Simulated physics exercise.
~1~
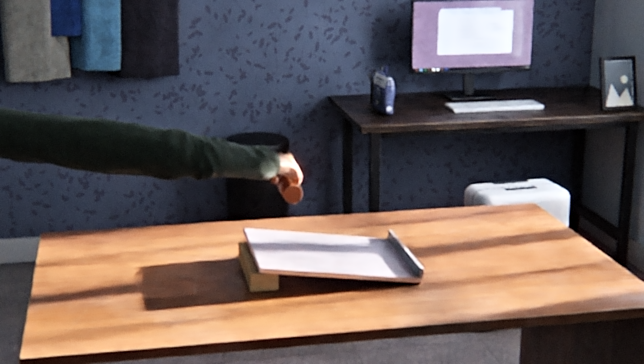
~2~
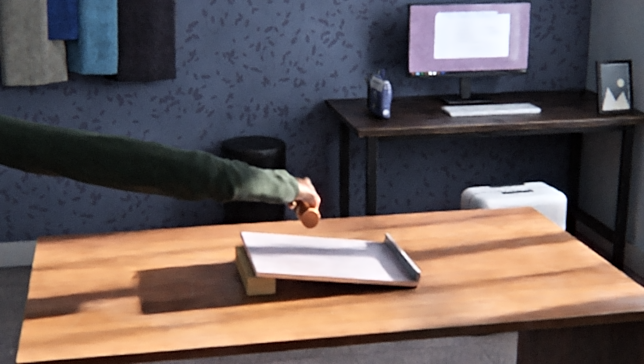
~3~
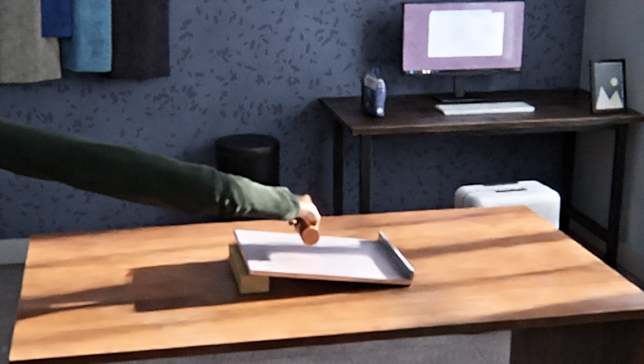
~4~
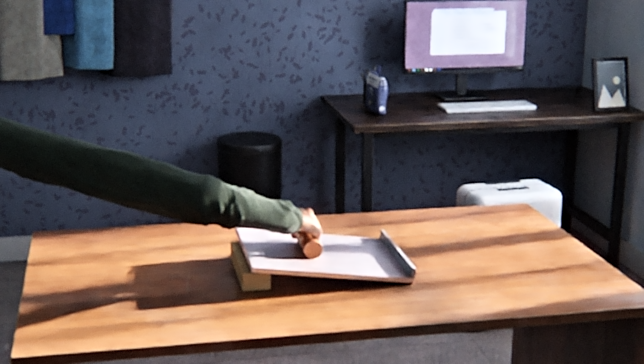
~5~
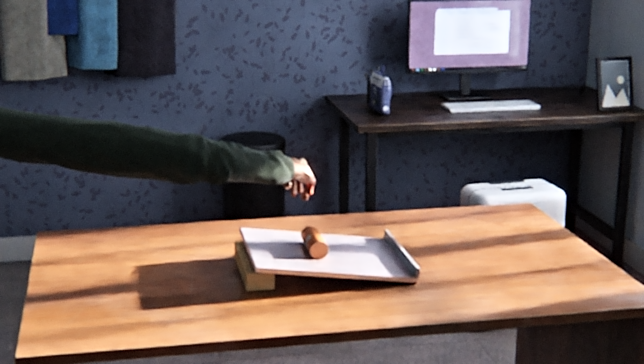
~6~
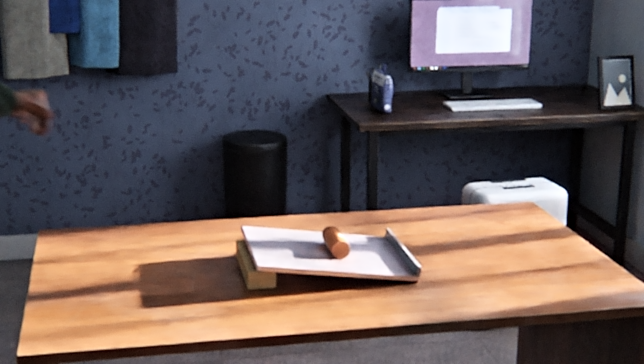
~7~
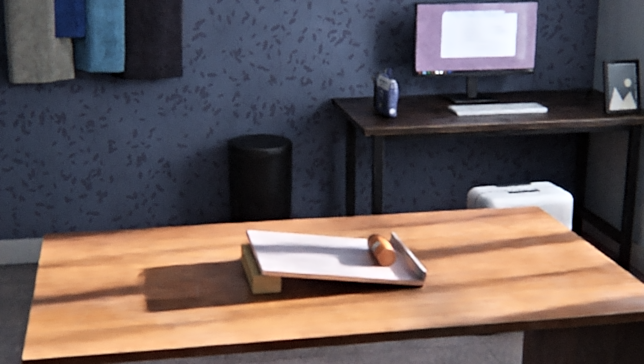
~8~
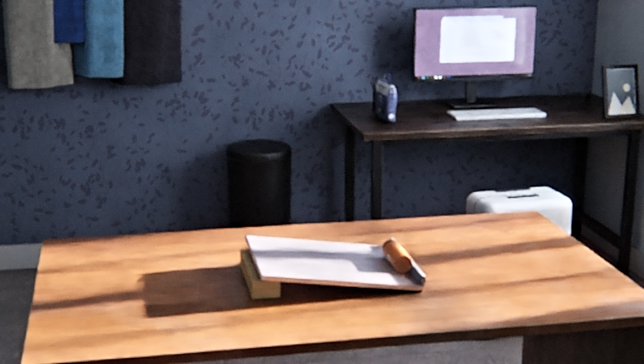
The clip opens on a wooden table where a pale board slopes down to the right, propped on a block at its left end, with a desk and monitor behind. An arm in a dark green sleeve reaches in from the left, holding a small orange-brown cylinder. The hand lowers the cylinder onto the board and lays it on its side. The fingers let go and the arm draws back to the left, out of view. The cylinder rolls down the slope to the right, ending on its side against the raised lip at the board's lower end.
